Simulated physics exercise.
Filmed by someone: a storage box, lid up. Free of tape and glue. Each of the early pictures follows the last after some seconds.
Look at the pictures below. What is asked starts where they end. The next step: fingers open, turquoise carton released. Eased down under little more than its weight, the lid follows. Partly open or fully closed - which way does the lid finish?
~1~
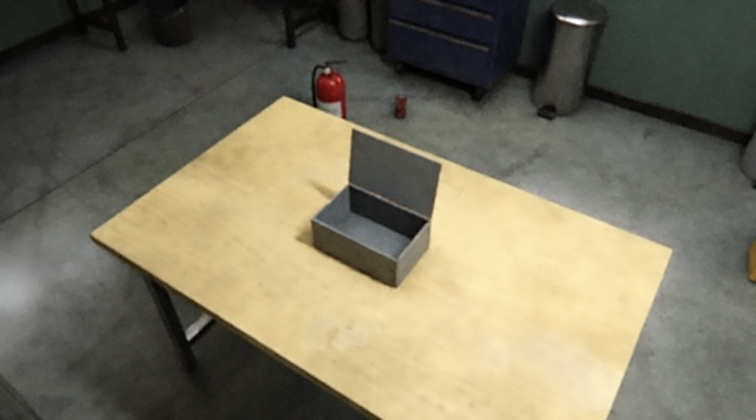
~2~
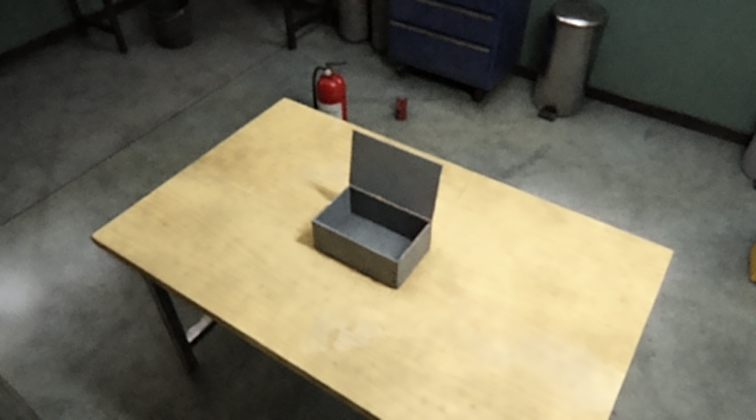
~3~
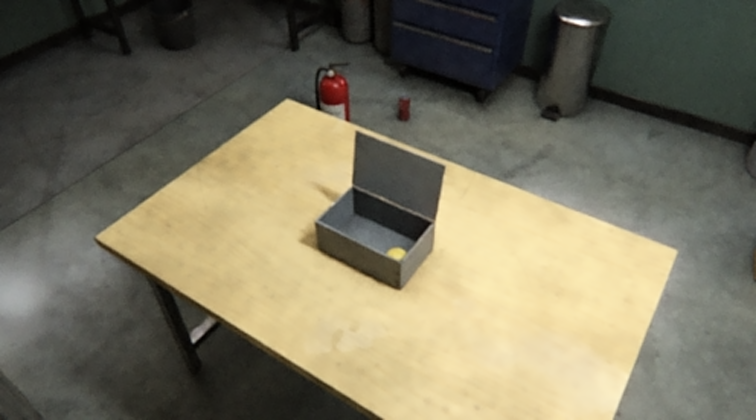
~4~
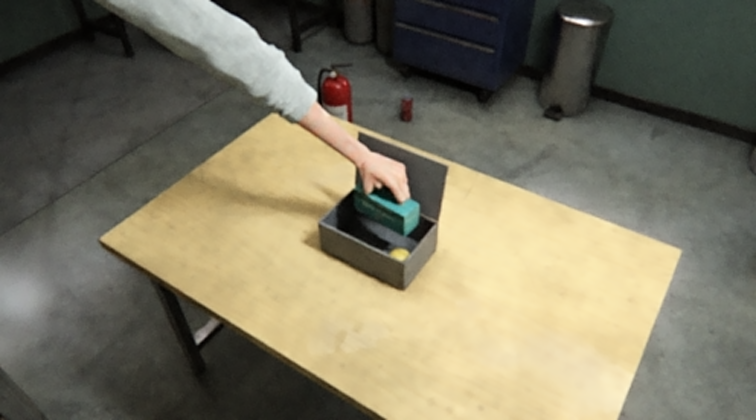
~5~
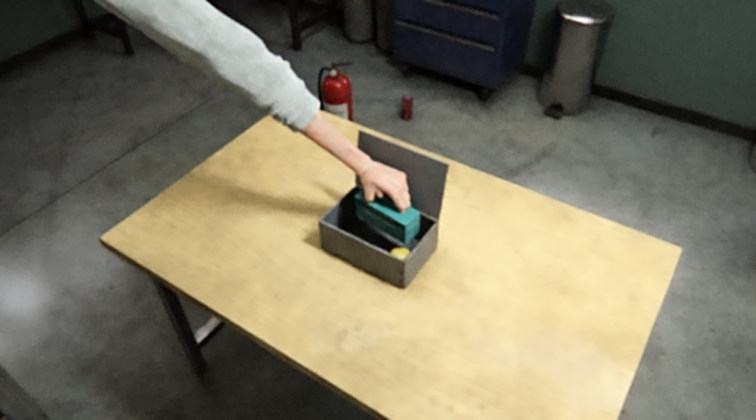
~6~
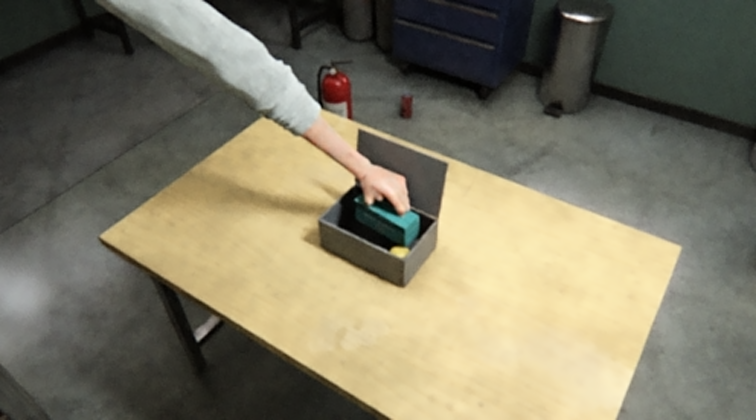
Fully closed.
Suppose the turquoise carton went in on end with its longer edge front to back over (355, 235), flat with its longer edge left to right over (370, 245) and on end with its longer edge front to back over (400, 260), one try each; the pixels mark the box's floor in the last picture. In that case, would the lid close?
The lid is kept from lowering the first try, lowers completely the second try and lowers completely the third try.
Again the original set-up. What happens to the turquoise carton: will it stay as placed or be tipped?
By the end the turquoise carton has leaned over.
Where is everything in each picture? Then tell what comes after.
In the first picture, the last thing is not in view yet.
In the second picture, the last thing is not in view yet.
In the third picture, the last thing is not in view yet.
The fourth picture shows on its way; turquoise carton (386, 206).
The fifth picture shows on its way; turquoise carton (387, 214).
The sixth picture shows put in, still held; turquoise carton (387, 218).
Then, 0.60 s later than the last frame, turquoise carton on its side near (399, 234).
Then, 1.60 s later than the last frame, lid 56° above the rim; turquoise carton on its side near (399, 234).
Then, 1.90 s later than the last frame, lid 15° above the rim; turquoise carton on its side near (399, 234).
When it is over, lid shut; lying over in the box, turquoise carton; yellow lemon as before. End places, in pixels of the last picture, turquoise carton near (399, 234).
